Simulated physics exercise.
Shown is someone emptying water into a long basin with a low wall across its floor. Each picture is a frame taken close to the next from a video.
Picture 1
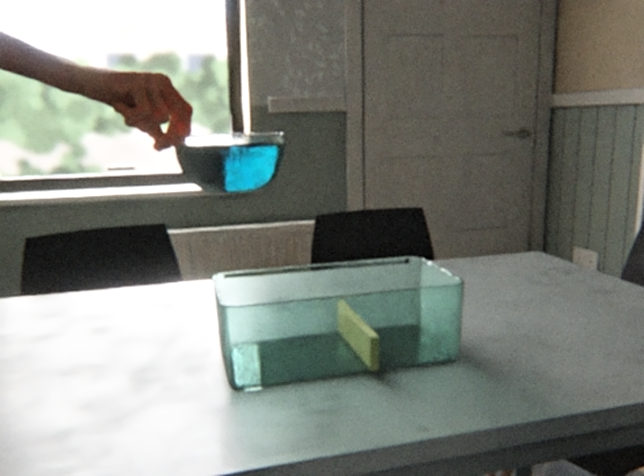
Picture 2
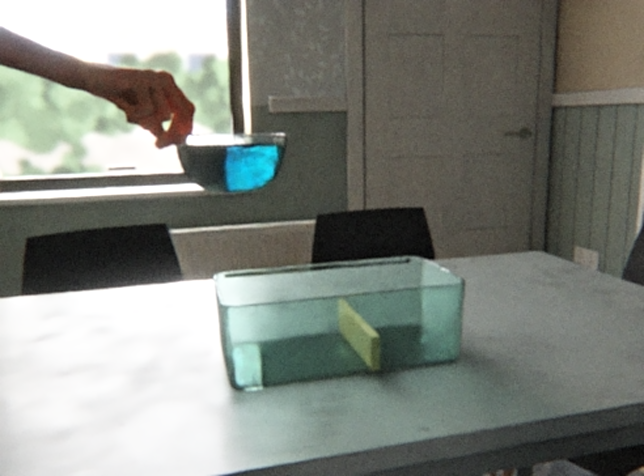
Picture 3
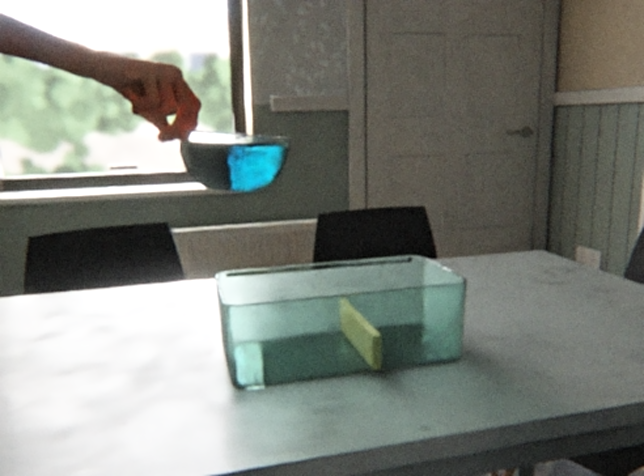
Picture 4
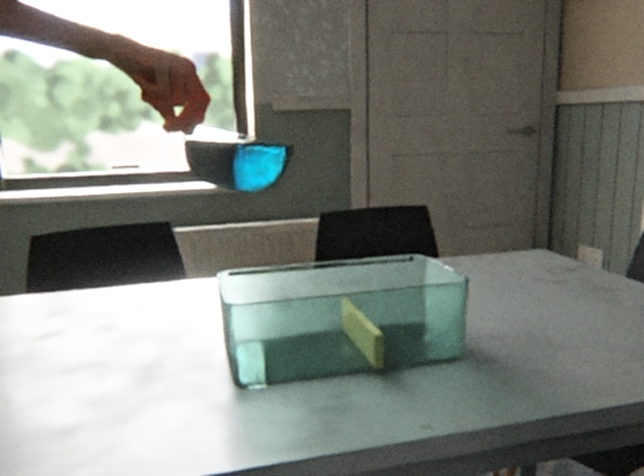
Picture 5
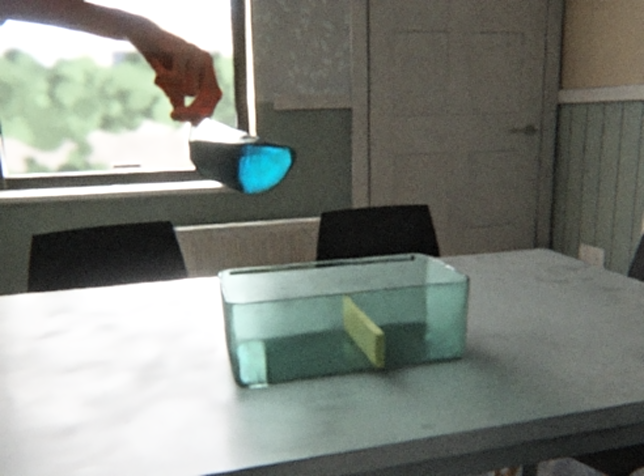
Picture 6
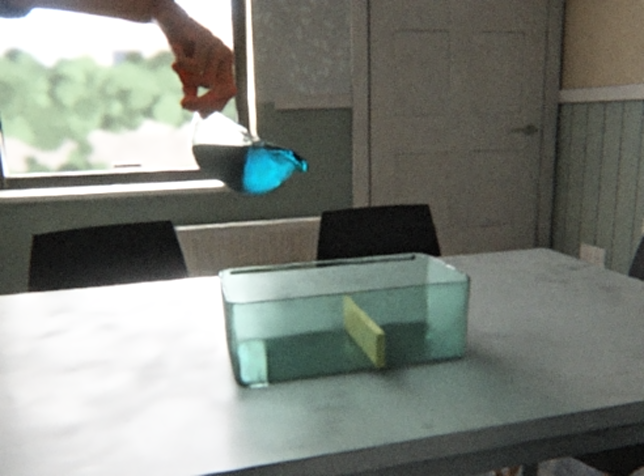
A hand held a small clear bowl of bright blue water above a long greenish basin with a low yellow-green wall inside, then gradually tilted it to the right until water began pouring over its edge.
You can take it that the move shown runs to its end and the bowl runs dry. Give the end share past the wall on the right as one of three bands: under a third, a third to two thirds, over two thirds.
The end share is under a third.
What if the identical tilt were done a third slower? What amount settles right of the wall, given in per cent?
About 15 per cent.
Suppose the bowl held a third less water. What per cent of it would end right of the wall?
Close to 5 per cent.
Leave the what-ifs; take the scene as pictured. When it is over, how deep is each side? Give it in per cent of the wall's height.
It settles around 40 on the left side and around 10 on the right side.
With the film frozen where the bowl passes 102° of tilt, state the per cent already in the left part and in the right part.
The left part holds close to 40 per cent, the right part close to 5.
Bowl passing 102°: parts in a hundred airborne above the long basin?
Something close to 45 percent of it.
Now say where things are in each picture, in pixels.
In the first picture, tilt 0°; pouring edge (284, 135); surface from (175, 146) to (281, 142); the long basin's rim runs from (217, 291) to (441, 270); the wall's top is at (356, 319).
In the second picture, tilt 2°; pouring edge (285, 137); surface from (176, 144) to (282, 143).
In the third picture, tilt 6°; pouring edge (289, 140); surface from (180, 141) to (285, 144).
In the fourth picture, tilt 14°; pouring edge (292, 147); surface from (185, 141) to (290, 145).
In the fifth picture, tilt 23°; pouring edge (295, 156); surface from (189, 141) to (292, 150); 2 per cent is over the edge.
In the sixth picture, tilt 35°; pouring edge (294, 168); surface from (192, 143) to (288, 155); 9 per cent is over the edge.
A moment on, the bowl is tipped right over and 9 per cent is still to pour, 42 is left of the wall and 4 right of it.
Next, the bowl is tipped right over and 0 per cent is still to pour, 88 is left of the wall and 6 right of it.
Then the bowl is tipped right over and 0 per cent is still to pour, 88 is left of the wall and 8 right of it.
Later the bowl is tipped right over and 0 per cent is still to pour, 88 is left of the wall and 8 right of it.
In the end 88 per cent lies left of the wall, 8 right of it and 4 outside.
